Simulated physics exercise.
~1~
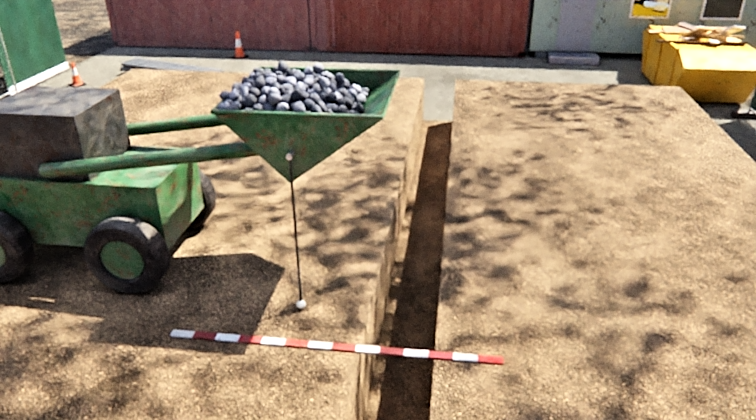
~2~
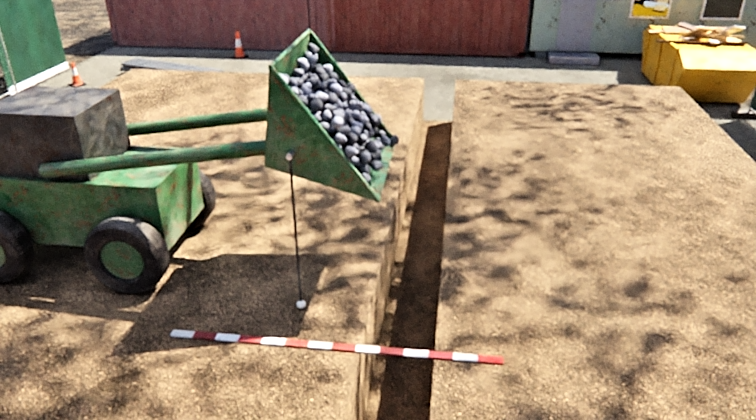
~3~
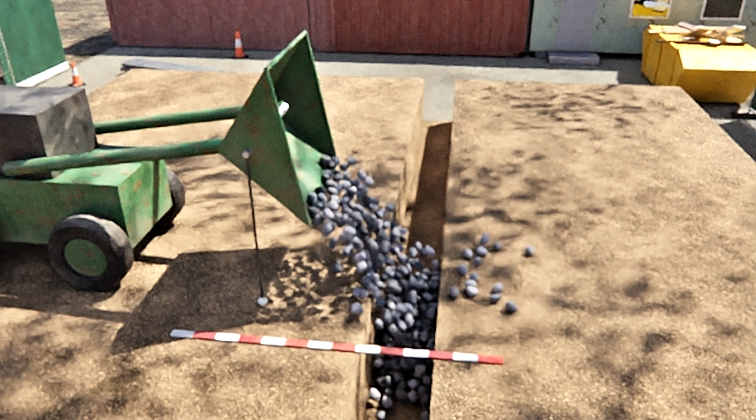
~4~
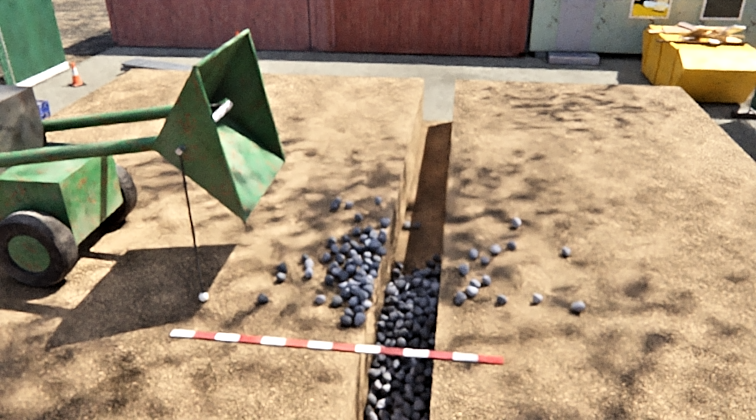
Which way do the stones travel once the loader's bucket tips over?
The stones move down, spilling out of the bucket and mostly into the trench.
Building site with a green loader tipping dark cobbles into a trench and backing away left, leaving some scattered on both sides.
